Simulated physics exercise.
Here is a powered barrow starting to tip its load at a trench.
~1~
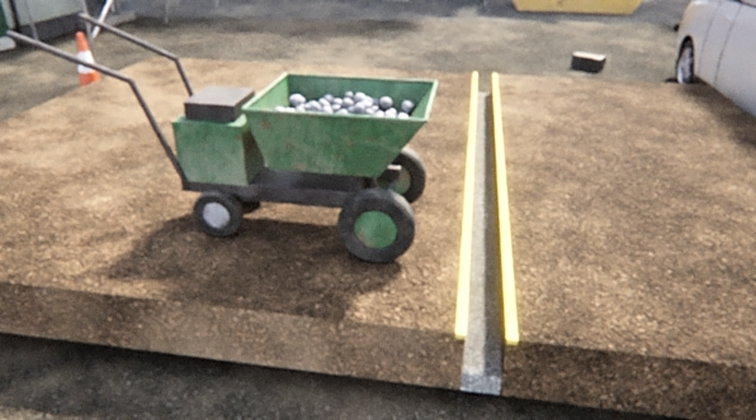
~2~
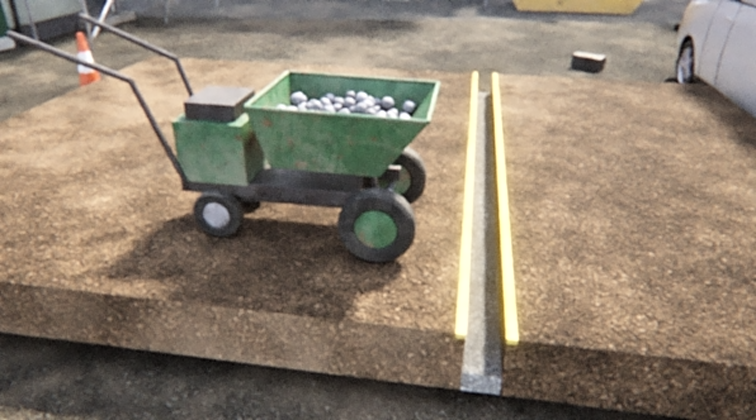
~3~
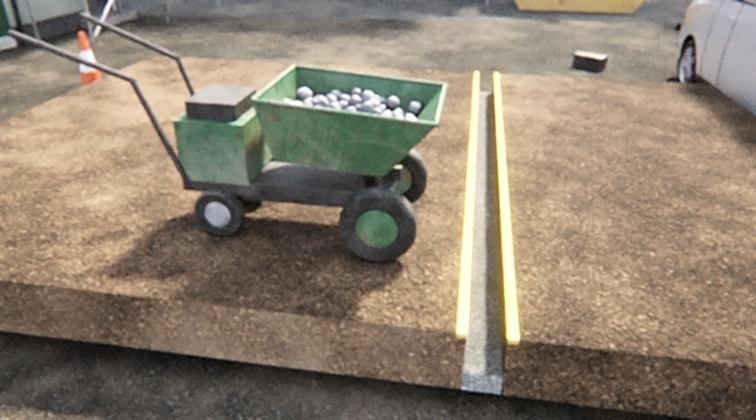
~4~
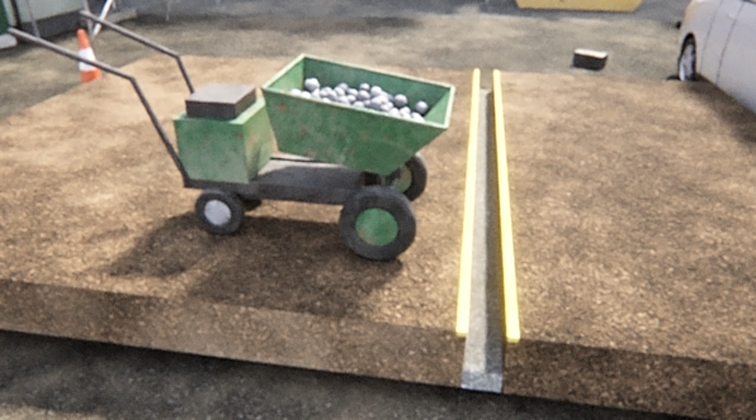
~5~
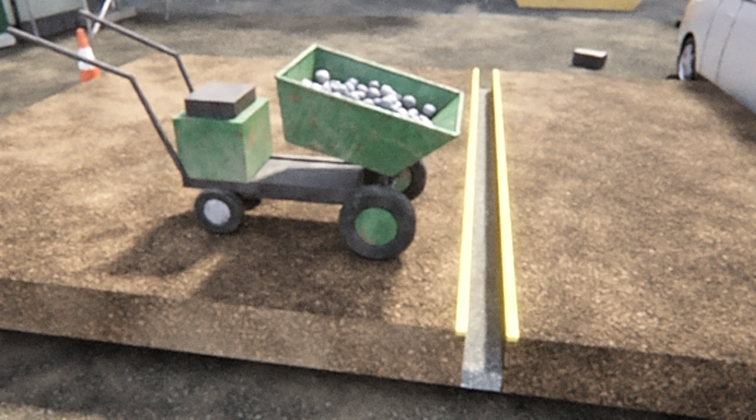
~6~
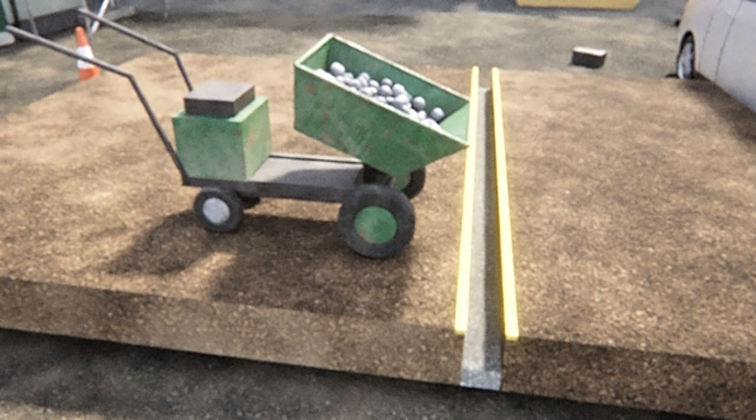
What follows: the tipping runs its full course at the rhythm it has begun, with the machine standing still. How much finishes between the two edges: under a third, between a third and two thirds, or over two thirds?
The trench ends with less than a third of it.
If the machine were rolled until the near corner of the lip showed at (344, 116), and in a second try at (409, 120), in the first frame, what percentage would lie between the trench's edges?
About 50 and 40 per cent.
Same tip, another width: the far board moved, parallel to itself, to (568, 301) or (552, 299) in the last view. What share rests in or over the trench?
Roughly 100 per cent, and 90 per cent.
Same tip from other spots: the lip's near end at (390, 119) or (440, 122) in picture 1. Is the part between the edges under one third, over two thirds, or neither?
In turn: The middle third; under a third.
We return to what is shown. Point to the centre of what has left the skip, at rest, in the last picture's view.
Around (553, 234).
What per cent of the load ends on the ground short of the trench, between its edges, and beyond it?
About: Short 0, between 5, beyond 65 per cent.
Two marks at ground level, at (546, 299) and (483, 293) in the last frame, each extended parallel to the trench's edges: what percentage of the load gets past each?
In turn 40 and 70 in a hundred.
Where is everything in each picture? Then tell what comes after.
The first frame shows lip of the skip at (425, 121), level; top of the load at (342, 116), round cobbles; first edge of the trench at (463, 294); far edge at (510, 299), the trench under half as wide as the skip, and about as deep as wide.
The second frame shows lip of the skip at (428, 122), tipped barely; top of the load at (327, 112).
The third frame shows lip of the skip at (435, 125), tipped barely; top of the load at (322, 104).
The fourth frame shows lip of the skip at (445, 129), tipped a little; top of the load at (324, 108).
The fifth frame shows lip of the skip at (457, 136), tipped clearly; top of the load at (333, 102).
The sixth frame shows lip of the skip at (468, 146), tipped clearly; top of the load at (332, 95); first edge of the trench at (463, 290); far edge at (510, 295).
Soon after the last picture, skip tipped steeply; all in the skip.
A little later, skip tipped right over; about two thirds in the skip; a stray few in or heaped over the trench; about a quarter beyond it; a stray few falling.
Later still, skip tipped right over; about a third in the skip; a stray few in or heaped over the trench; about two thirds beyond it.
At rest, skip tipped right over; about a quarter in the skip; a small part in or heaped over the trench; about two thirds beyond it.
